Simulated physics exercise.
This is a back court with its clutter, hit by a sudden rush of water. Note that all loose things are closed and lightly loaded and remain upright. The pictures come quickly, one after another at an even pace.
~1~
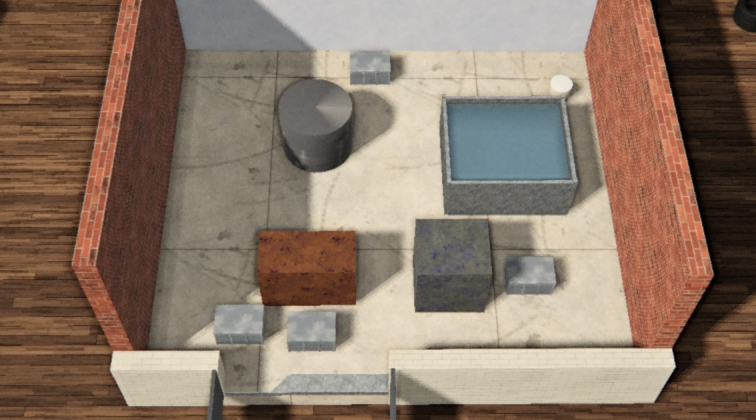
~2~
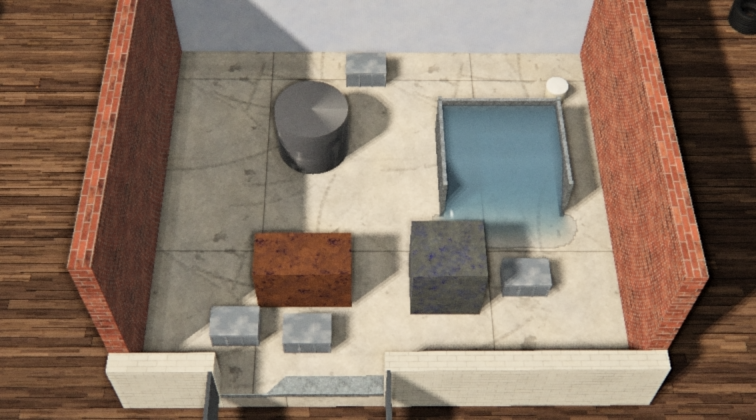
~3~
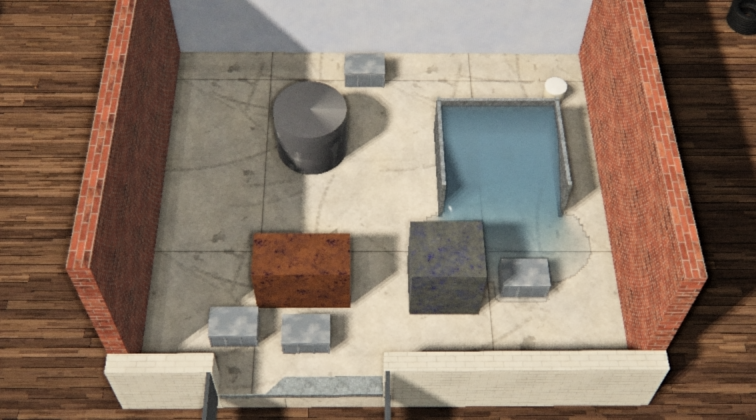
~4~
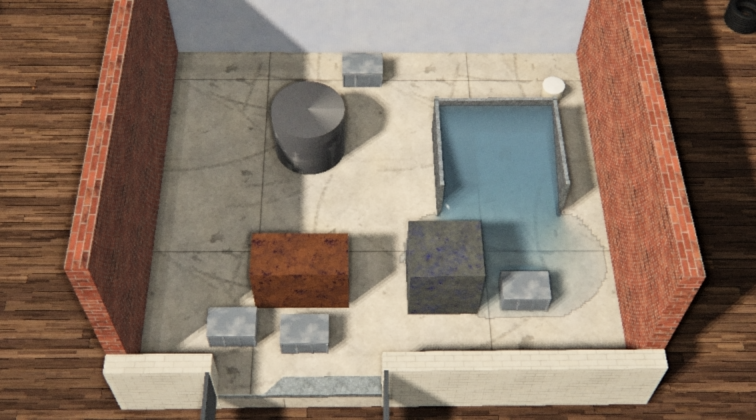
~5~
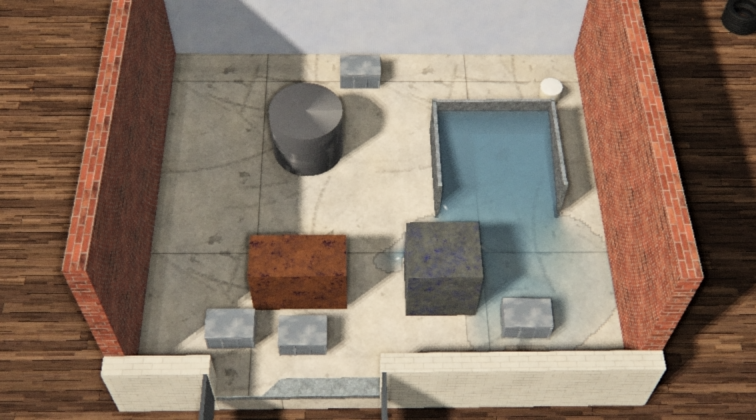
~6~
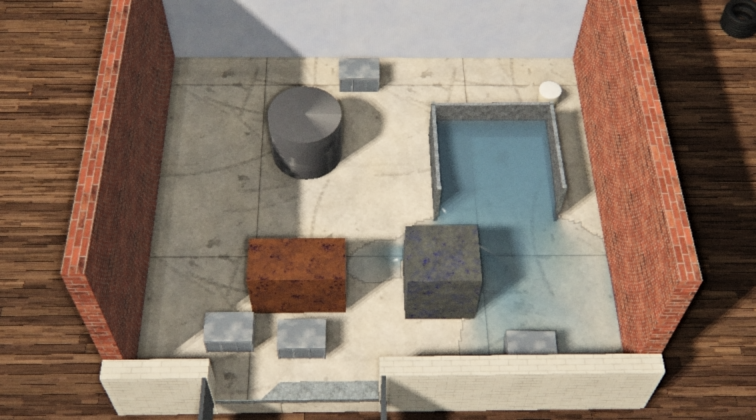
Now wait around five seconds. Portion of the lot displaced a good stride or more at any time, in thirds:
It hits two thirds.
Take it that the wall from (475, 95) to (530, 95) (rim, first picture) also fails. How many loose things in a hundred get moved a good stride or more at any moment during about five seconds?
That works out to some 40 %.
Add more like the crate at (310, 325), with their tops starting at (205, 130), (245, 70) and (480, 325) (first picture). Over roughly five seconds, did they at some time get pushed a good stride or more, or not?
First falls short; second falls short; third driven off.
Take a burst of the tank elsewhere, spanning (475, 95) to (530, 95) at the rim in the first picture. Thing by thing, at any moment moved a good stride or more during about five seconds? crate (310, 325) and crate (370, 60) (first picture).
Fell short, then went the distance.
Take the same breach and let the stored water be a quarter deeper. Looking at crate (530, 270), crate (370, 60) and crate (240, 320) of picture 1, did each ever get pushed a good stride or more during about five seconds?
First: Goes past it; second: Falls short; third: Goes past it.
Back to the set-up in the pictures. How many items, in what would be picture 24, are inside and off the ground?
2 in all.
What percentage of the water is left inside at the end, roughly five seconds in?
Something like 94 per cent, give or take.
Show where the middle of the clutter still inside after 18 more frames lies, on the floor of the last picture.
At about (366, 235).
A moment on, 1 of 5 are well off their spots; 1 afloat.
Next, 1 of 5 are well off their spots; 1 afloat.
Later, 2 of 5 are well off their spots; 2 afloat.
In the end, 4 of 5 are well off their spots, and 4 have been at some point; 1 afloat.
